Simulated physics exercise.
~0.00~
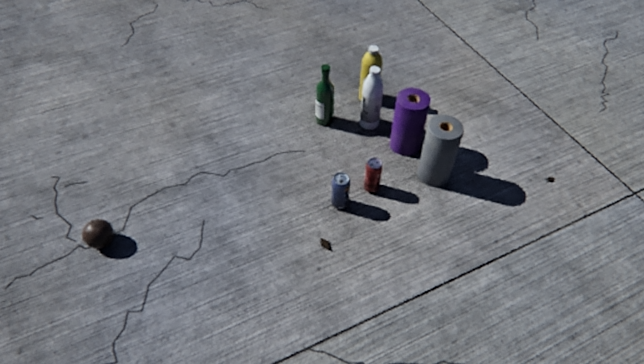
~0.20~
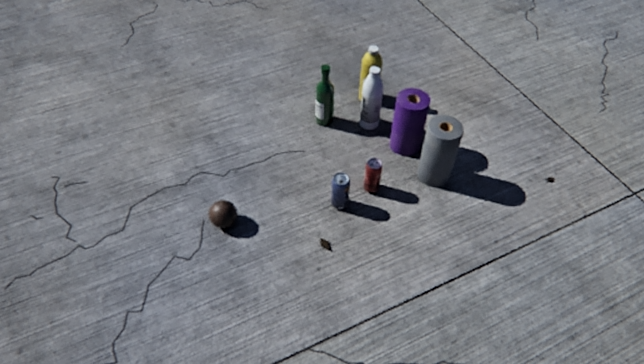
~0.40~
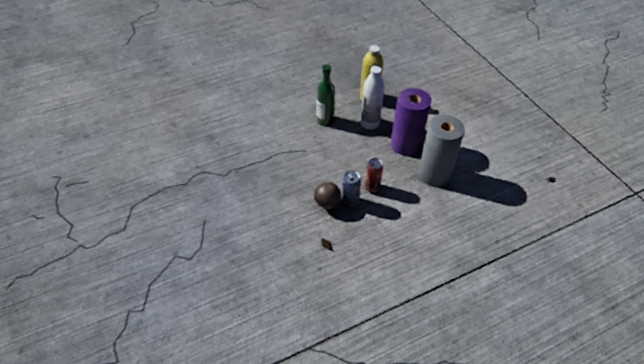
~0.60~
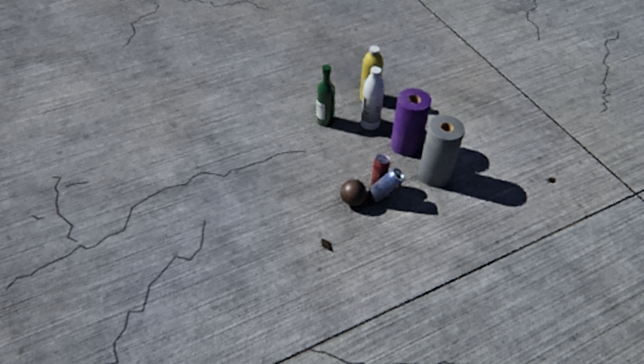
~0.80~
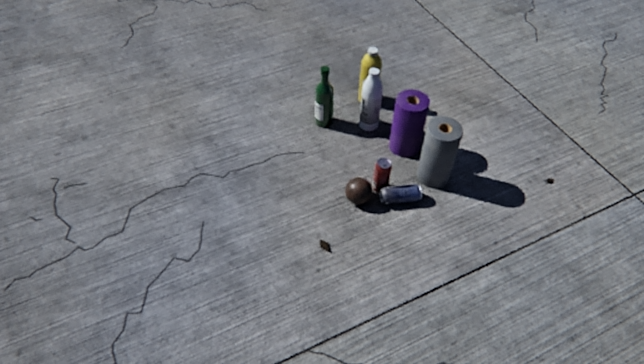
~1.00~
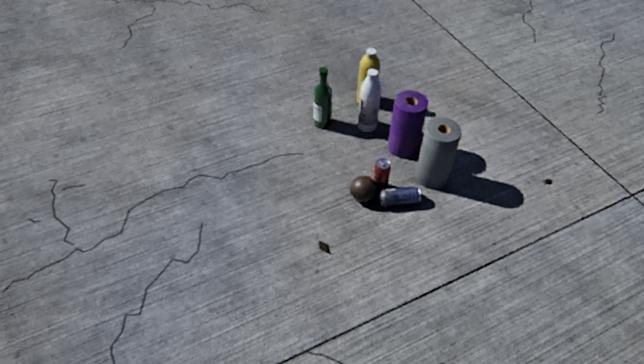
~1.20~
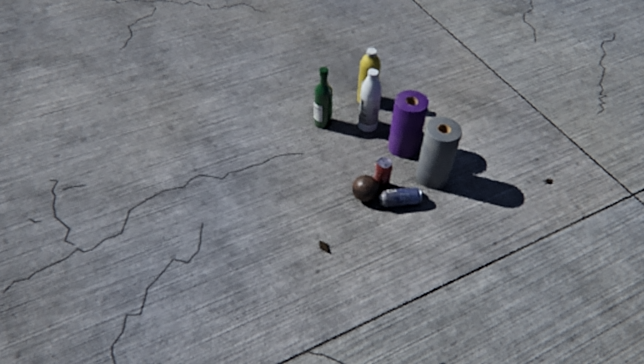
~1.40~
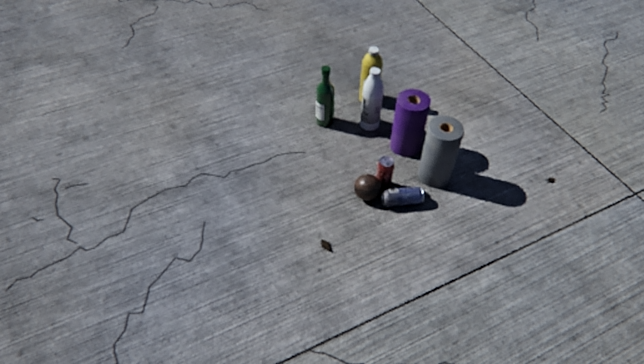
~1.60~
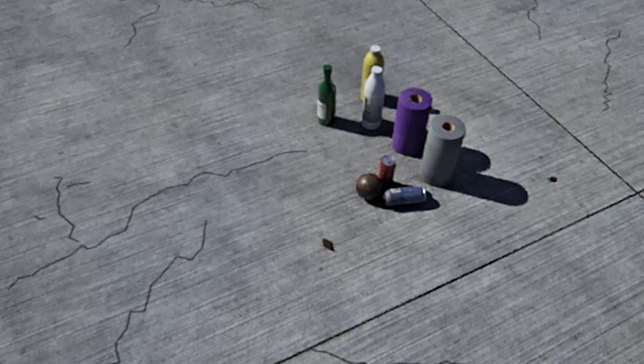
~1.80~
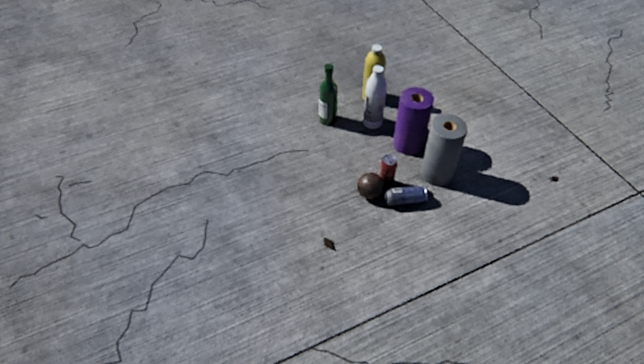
On a cracked concrete floor, a green bottle, a yellow bottle, a white bottle, a purple roll, a grey roll and two small cans, one blue and one red, stand grouped in hard sunlight. A brown ball rolls in from the left, crossing the open floor toward the cans. It reaches the blue can, which tips to the right and falls onto its side. The ball slows beside it, and the red can shifts slightly but stays upright. At the end the ball rests against the cans, with the bottles and rolls still standing untouched behind.
